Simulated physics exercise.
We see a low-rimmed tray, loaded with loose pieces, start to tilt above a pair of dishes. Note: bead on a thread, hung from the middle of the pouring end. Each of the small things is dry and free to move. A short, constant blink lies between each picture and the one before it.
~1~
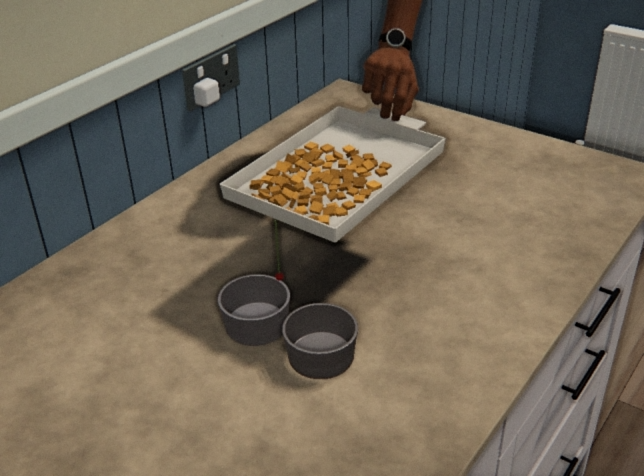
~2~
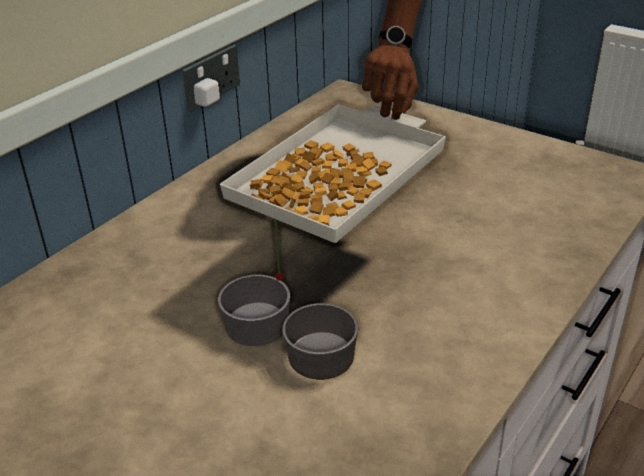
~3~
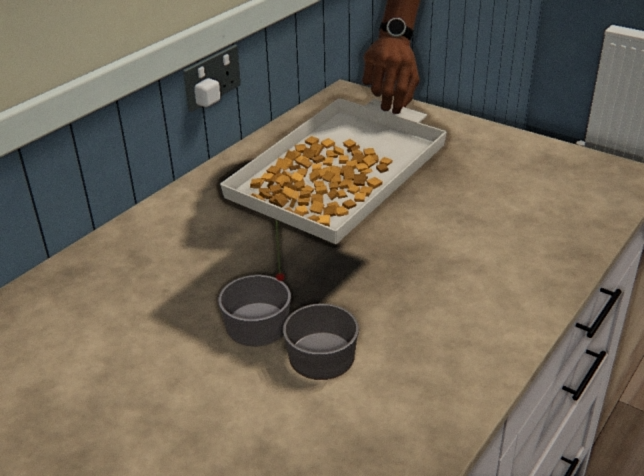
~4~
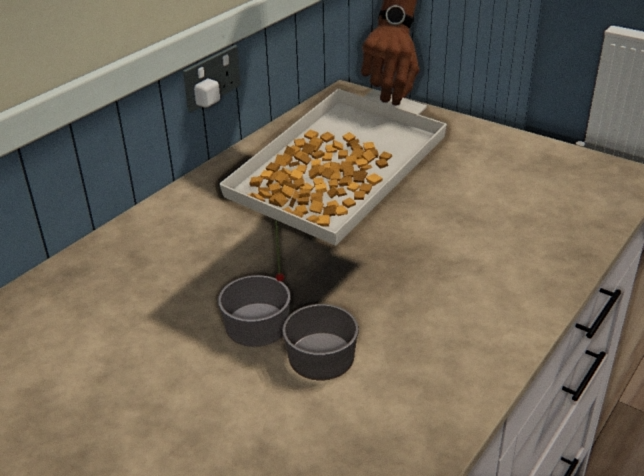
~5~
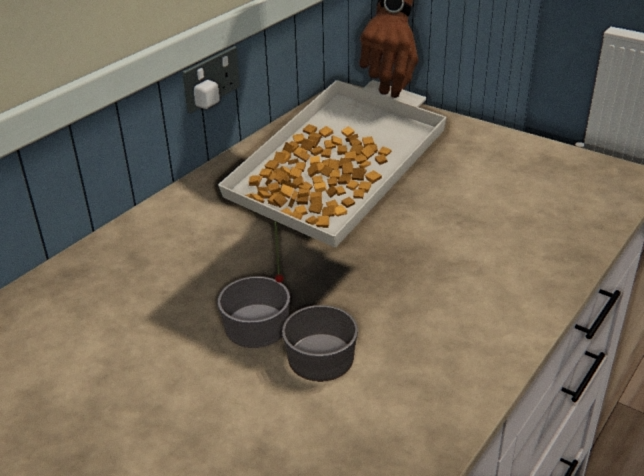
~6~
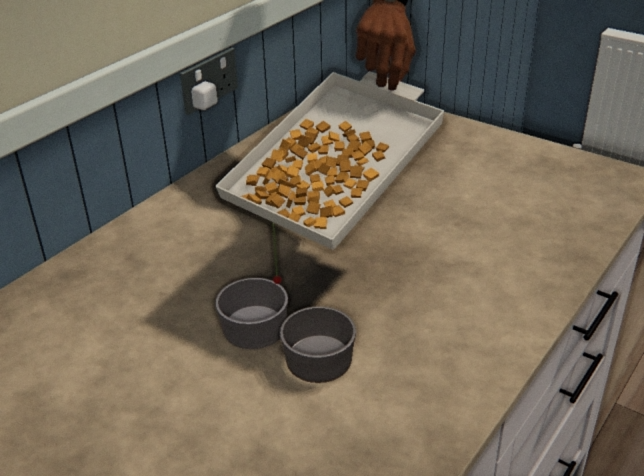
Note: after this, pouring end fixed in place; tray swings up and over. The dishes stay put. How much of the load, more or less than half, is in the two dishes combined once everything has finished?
More than half.
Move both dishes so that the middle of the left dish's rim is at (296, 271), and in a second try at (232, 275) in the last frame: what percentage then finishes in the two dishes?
I'd say about 0 percent, followed by about 30 percent.
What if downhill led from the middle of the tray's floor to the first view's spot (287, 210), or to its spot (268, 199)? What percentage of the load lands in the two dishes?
First case: 60 %; second case: 40 %.
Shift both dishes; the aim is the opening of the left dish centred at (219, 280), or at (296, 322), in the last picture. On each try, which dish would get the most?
Result, try one: The dish further right; try two: The dish further left.
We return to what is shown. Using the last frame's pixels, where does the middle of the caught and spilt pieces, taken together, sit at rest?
Roughly at (298, 349), give or take.
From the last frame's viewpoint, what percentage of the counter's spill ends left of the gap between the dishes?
70 %, near enough.
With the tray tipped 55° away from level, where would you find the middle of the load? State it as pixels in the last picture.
The load's middle is around (295, 187).
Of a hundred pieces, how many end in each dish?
In the left dish 30 per cent comes to rest, in the right dish 50 per cent.
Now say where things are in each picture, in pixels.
In the first frame, corners of the pouring end at (223, 184) and (335, 227), level; middle of the load at (315, 178), cereal squares; left dish at (233, 327); right dish at (299, 360); bead on its thread at (279, 276).
In the second frame, corners of the pouring end at (223, 184) and (335, 228), level; middle of the load at (315, 177).
In the third frame, corners of the pouring end at (223, 184) and (335, 229), tipped barely, lowest at the right corner; middle of the load at (315, 175).
In the fourth frame, corners of the pouring end at (222, 184) and (335, 232), tipped a little, lowest at the right corner; middle of the load at (315, 172).
In the fifth frame, corners of the pouring end at (221, 184) and (334, 234), tipped a little, lowest at the right corner; middle of the load at (314, 170).
In the sixth frame, corners of the pouring end at (218, 186) and (332, 238), tipped a little, lowest at the right corner; middle of the load at (311, 168); left dish at (231, 330); right dish at (297, 363).
Soon after the last picture, tray tipped steeply; all on the tray.
A little later, tray tipped right over; most on the tray; a small part in the right dish; a stray few in the left dish; a stray few outside both; a small part in the air.
Later still, tray tipped past a quarter turn; about half in the right dish; about a quarter in the left dish; about a quarter outside both.
At rest, tray tipped past a quarter turn; about half in the right dish; about a quarter in the left dish; about a quarter outside both.
